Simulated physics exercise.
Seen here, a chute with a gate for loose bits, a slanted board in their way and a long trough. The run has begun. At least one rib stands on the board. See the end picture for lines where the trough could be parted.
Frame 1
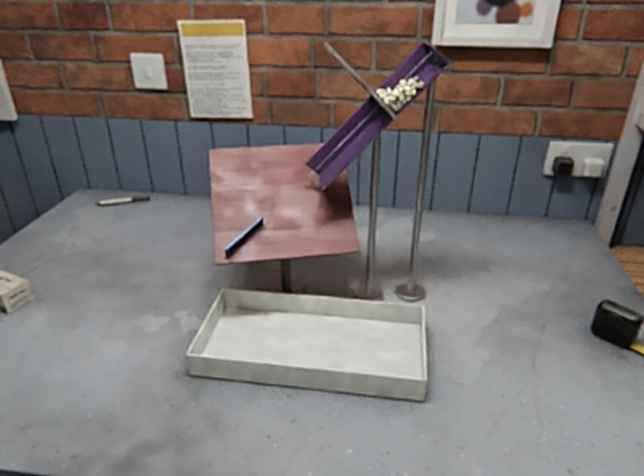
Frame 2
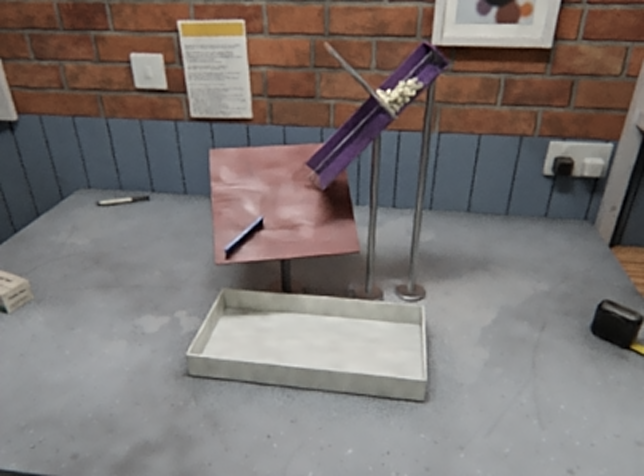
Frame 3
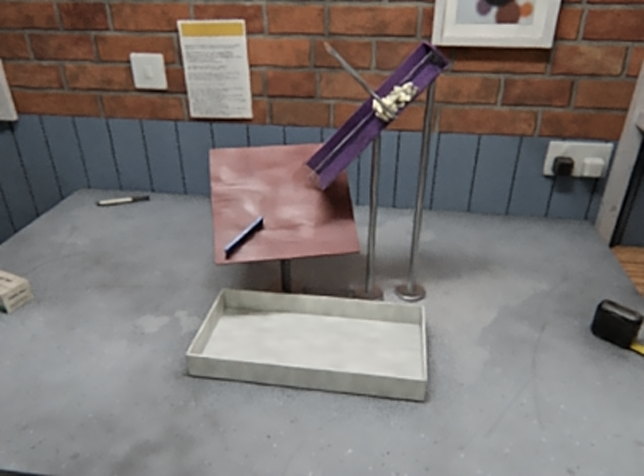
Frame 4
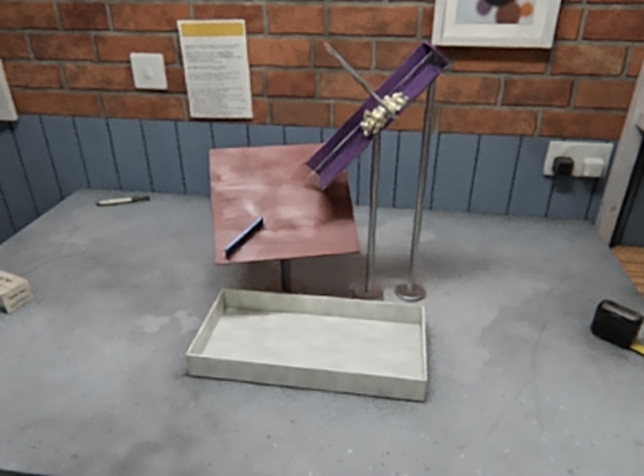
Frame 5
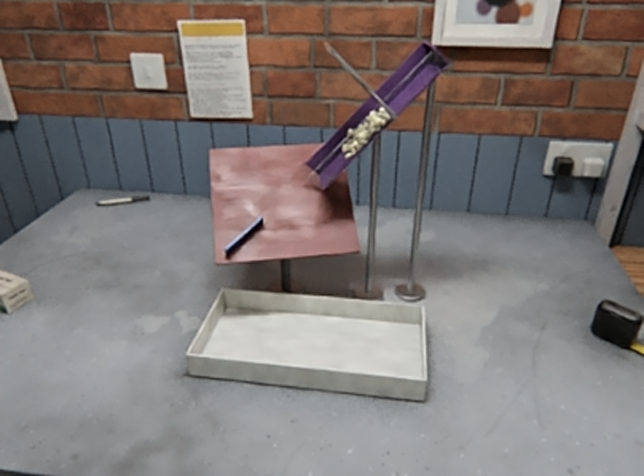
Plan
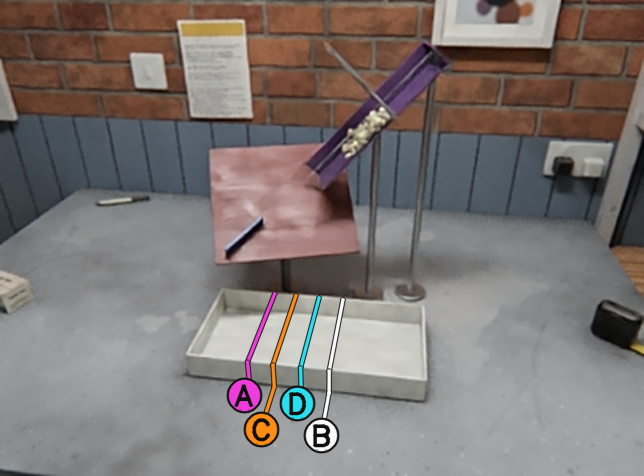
White beans slide down a sloping purple chute above a tilted reddish board.
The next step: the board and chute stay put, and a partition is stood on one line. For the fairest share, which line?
It is A.
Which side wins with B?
The left side.
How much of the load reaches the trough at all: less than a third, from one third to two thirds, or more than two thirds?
About that: More than two thirds.
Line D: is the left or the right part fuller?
Left.
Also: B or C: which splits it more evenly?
C it is.
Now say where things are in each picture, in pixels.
The first frame shows load behind the gate near (396, 97), white beans; lip of the chute near (321, 183), sloping fairly steeply.
The second frame shows middle of the board near (283, 199), tilted fairly steeply; middle of its low edge near (289, 258); of its high edge near (277, 146).
The third frame shows front corners of the trough near (187, 354) and (426, 380), empty; front of the load near (379, 115).
The fourth frame shows middle of the load near (379, 115); its front near (364, 128), close to a third of the way to the lip; rib from (262, 217) to (225, 250).
The fifth frame shows middle of the load near (363, 131); its front near (345, 150), close to two thirds of the way to the lip.
On the marked copy, line A crosses the front rim at (247, 361); line B crosses the front rim at (329, 369); line C crosses the front rim at (273, 363); line D crosses the front rim at (300, 366).
With A, of what is caught, close to half on the left of the divider, close to half on the right.
With B, of what is caught, the whole lot on the left of the divider, none at all on the right.
With C, of what is caught, the bulk on the left of the divider, close to a quarter on the right.
With D, of what is caught, all but a few on the left of the divider, a small share on the right.
